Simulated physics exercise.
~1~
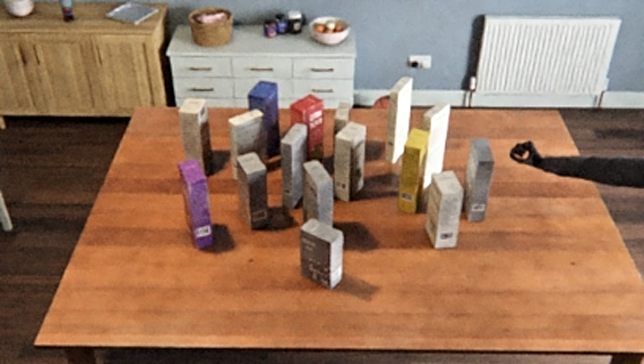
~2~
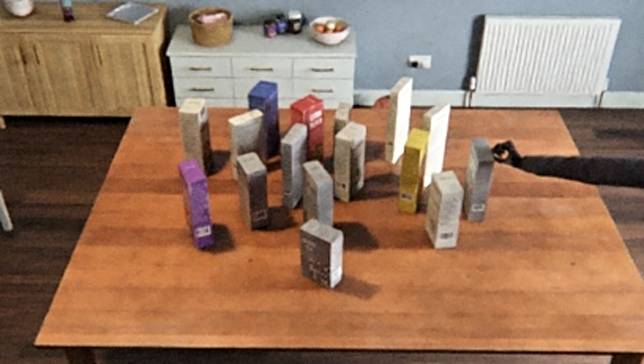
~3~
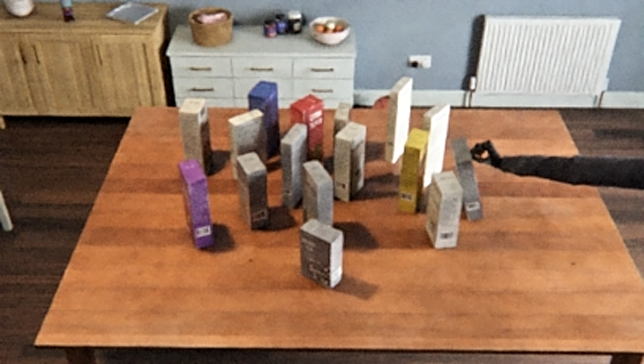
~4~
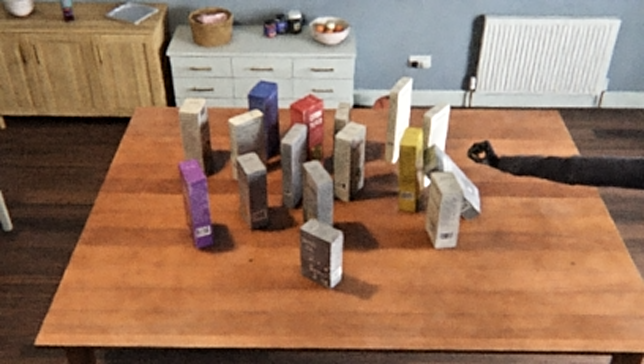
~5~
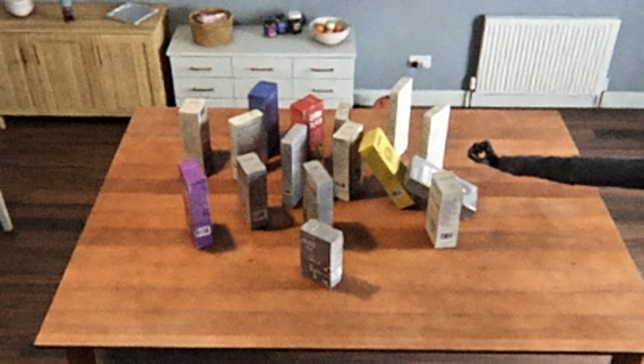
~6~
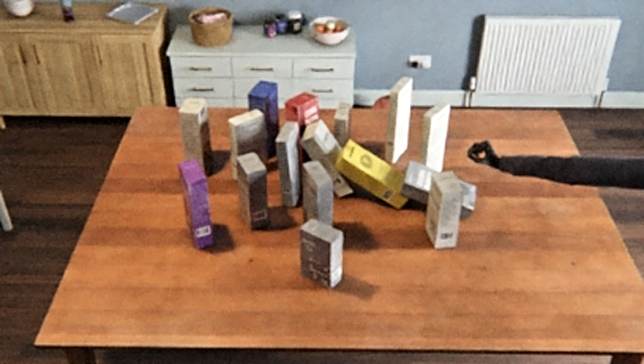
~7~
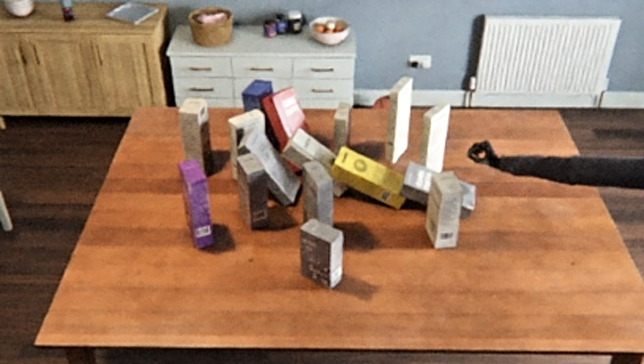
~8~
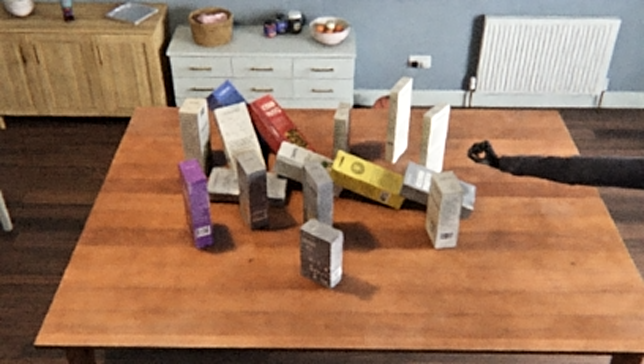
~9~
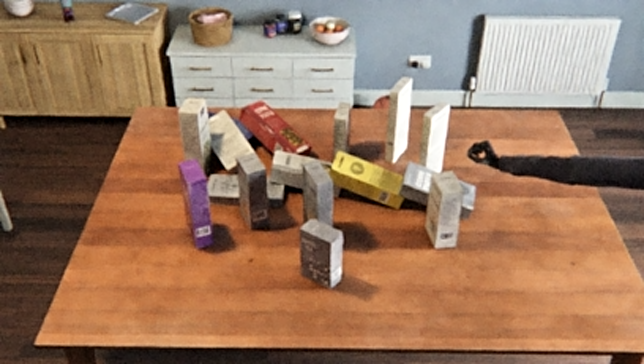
A finger tips a grey box leftward, toppling the yellow, red and blue boxes among others.
